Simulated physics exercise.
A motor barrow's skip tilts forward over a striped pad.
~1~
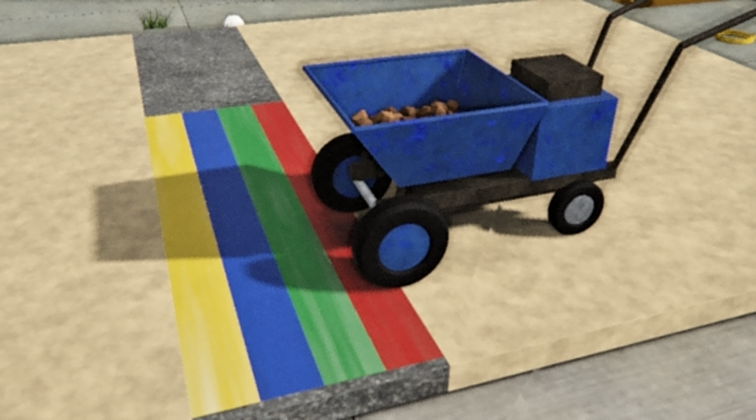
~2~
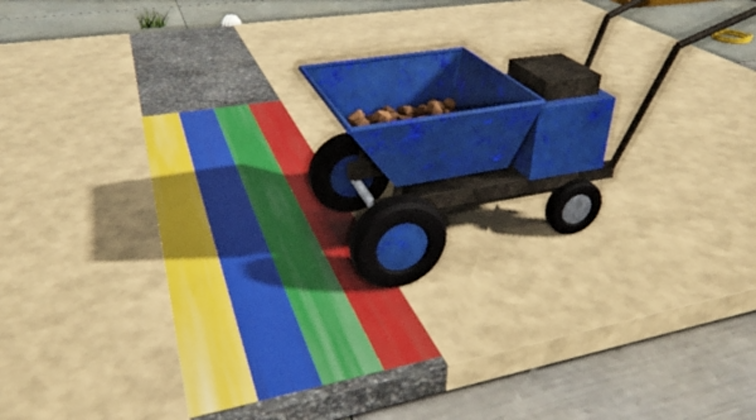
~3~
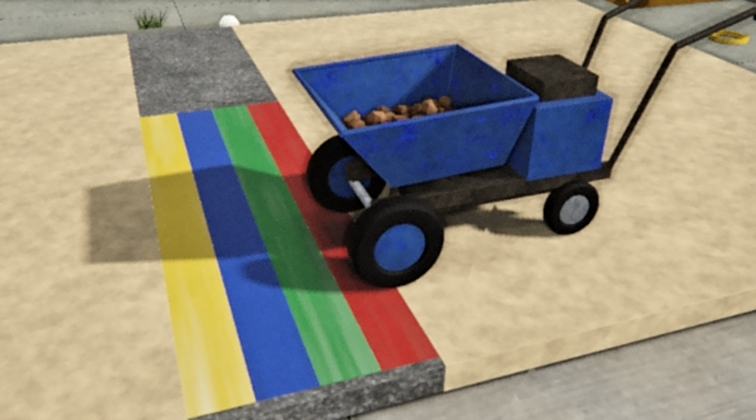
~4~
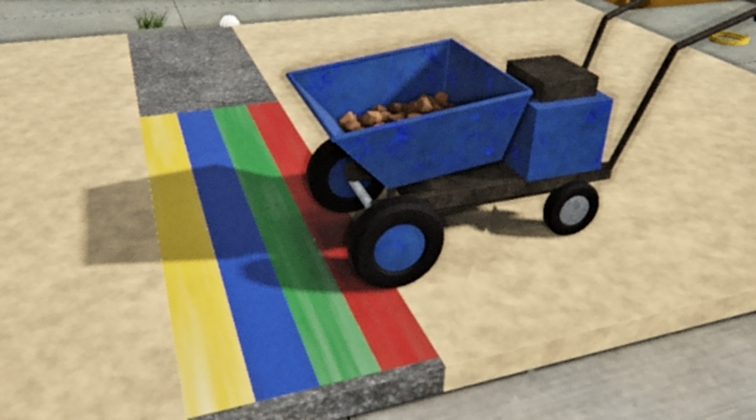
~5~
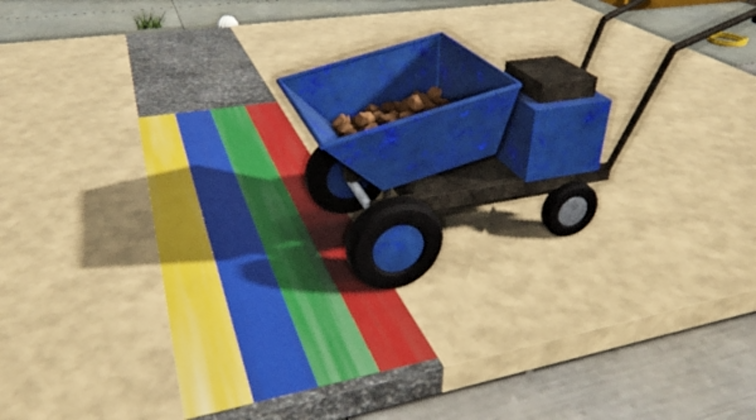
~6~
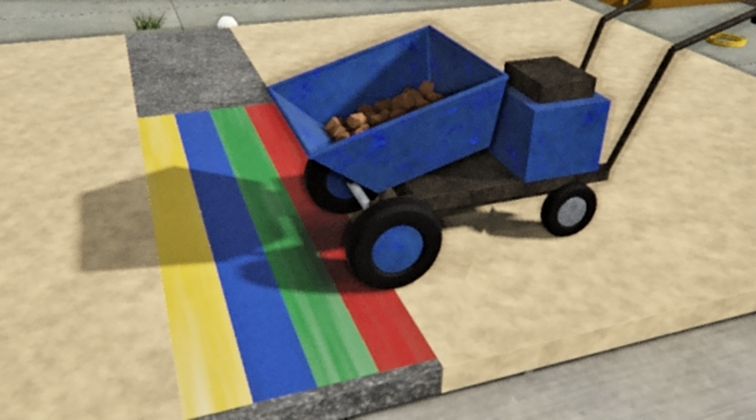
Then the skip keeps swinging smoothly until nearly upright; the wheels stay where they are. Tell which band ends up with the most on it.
The most ends up on yellow.
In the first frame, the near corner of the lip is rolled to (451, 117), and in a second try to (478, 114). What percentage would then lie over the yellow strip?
The shares come out close to 10 and 0 per cent, in that order.
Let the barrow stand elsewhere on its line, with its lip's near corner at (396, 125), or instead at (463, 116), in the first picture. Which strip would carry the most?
So the first one goes to that blue strip and the second to green.
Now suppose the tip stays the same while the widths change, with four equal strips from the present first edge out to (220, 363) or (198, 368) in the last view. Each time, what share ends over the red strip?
Shares: Near 0 %; near 0 %.
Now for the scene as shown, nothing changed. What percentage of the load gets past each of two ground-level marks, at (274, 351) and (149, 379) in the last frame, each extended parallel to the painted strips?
Estimate: 100 %, then 10 %.
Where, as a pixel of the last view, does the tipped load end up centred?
Centre at rest, last view: Approx. (195, 272).
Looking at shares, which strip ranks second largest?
The runner-up is the blue strip.
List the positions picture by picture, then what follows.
Lip of the skip near (354, 130), level; top of the load near (428, 123), clay clods; red strip near (390, 319); green strip near (335, 332); blue strip near (277, 344); yellow strip near (215, 358), in the first picture.
Lip of the skip near (350, 131), level; top of the load near (424, 122), in the second picture.
Lip of the skip near (342, 134), tipped barely; top of the load near (444, 127), in the third picture.
Lip of the skip near (334, 139), tipped a little; top of the load near (437, 114), in the fourth picture.
Lip of the skip near (323, 147), tipped a little; top of the load near (433, 122), in the fifth picture.
Lip of the skip near (311, 156), tipped clearly; top of the load near (444, 115); red strip near (384, 321); green strip near (328, 333); blue strip near (269, 346); yellow strip near (208, 360), in the sixth picture.
Shortly afterwards, skip tipped steeply; the whole lot in the skip.
Next, skip tipped right over; all but a few in the skip; a little over the blue strip.
Some moments later, skip tipped right over; a little in the skip; near a quarter over the blue strip; near half over the yellow strip; near a quarter off the paint.
In the end, skip tipped right over; only a few in the skip; none at all over the red strip; none at all over the green strip; near a quarter over the blue strip; near half over the yellow strip; near a quarter off the paint.
